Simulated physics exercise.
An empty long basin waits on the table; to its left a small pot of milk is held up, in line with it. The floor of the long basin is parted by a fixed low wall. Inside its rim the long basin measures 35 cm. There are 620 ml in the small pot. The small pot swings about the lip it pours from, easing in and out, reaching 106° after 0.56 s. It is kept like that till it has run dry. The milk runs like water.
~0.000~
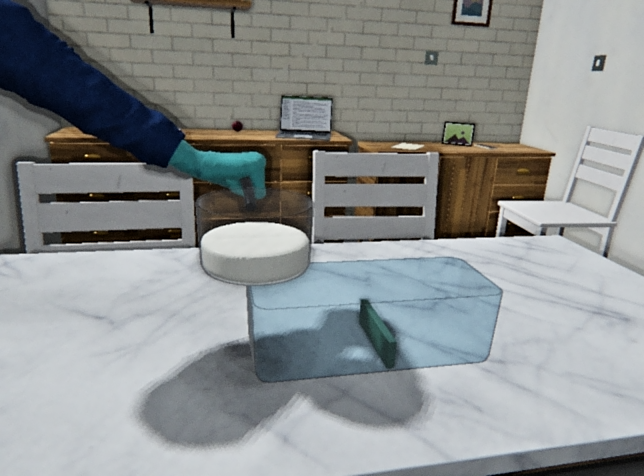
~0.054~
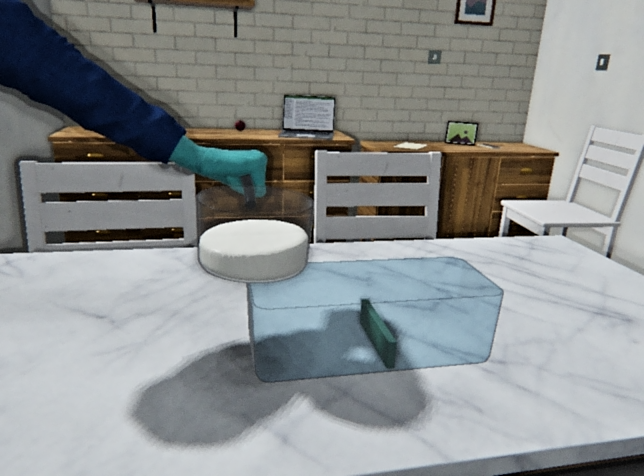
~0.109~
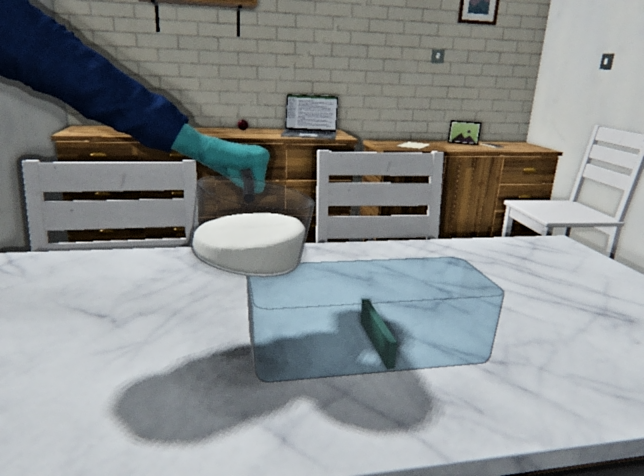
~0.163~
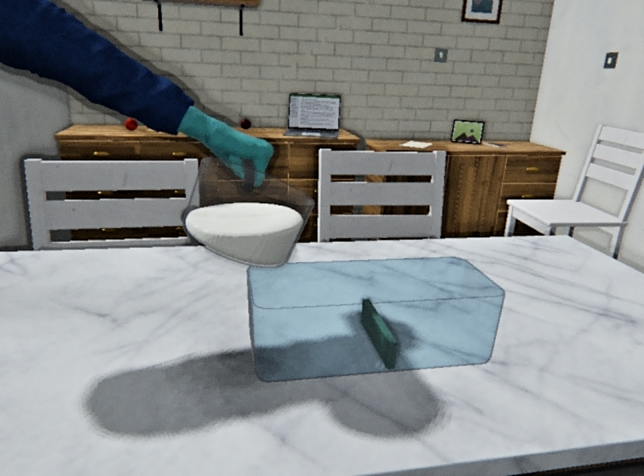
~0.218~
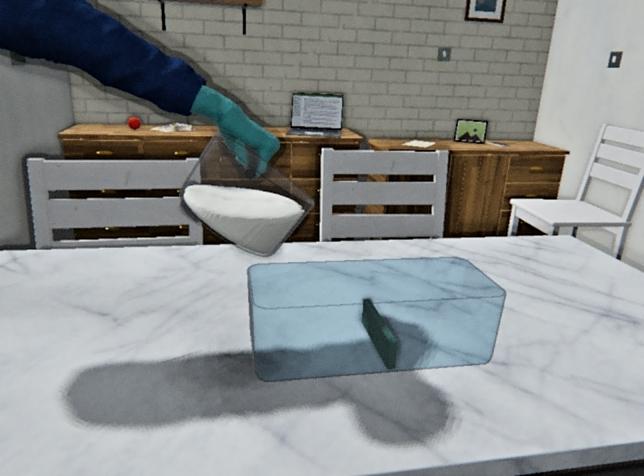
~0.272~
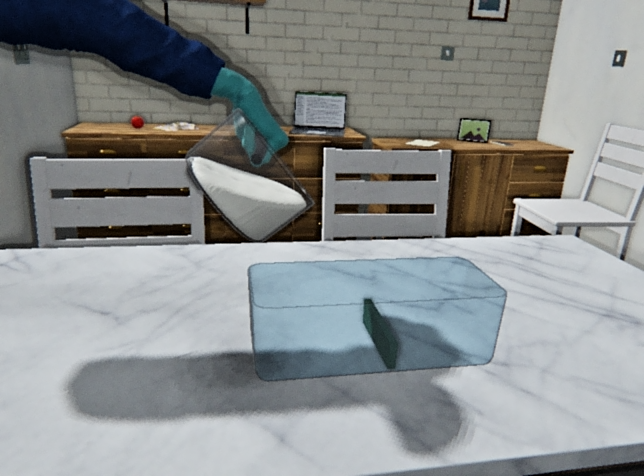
A gloved hand tilts a clear pot of white milk beside an empty basin.
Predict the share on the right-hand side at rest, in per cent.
About 54 per cent.
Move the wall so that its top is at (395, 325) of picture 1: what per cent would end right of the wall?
In that case some 30 per cent.
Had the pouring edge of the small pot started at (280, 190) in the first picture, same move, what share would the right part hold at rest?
In that case some 15 per cent.
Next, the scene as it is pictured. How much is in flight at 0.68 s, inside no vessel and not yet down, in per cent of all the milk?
Some 18 per cent.
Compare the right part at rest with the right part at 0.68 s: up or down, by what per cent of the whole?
It goes down by about 7.
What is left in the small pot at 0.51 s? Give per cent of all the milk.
About 46 per cent.
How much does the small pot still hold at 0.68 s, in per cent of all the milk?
Some 6 per cent.
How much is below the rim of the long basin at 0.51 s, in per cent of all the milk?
About 1 per cent.
After 0.51 s the tilt is 104° and 46 per cent is still to pour, 1 is left of the wall and 0 right of it.
After 0.68 s the tilt is 106° and 6 per cent is still to pour, 13 is left of the wall and 62 right of it.
After 0.86 s the tilt is 106° and 1 per cent is still to pour, 24 is left of the wall and 48 right of it.
After 1.06 s the tilt is 106° and 1 per cent is still to pour, 35 is left of the wall and 54 right of it.
In the end 36 per cent lies left of the wall, 54 right of it and 9 outside.
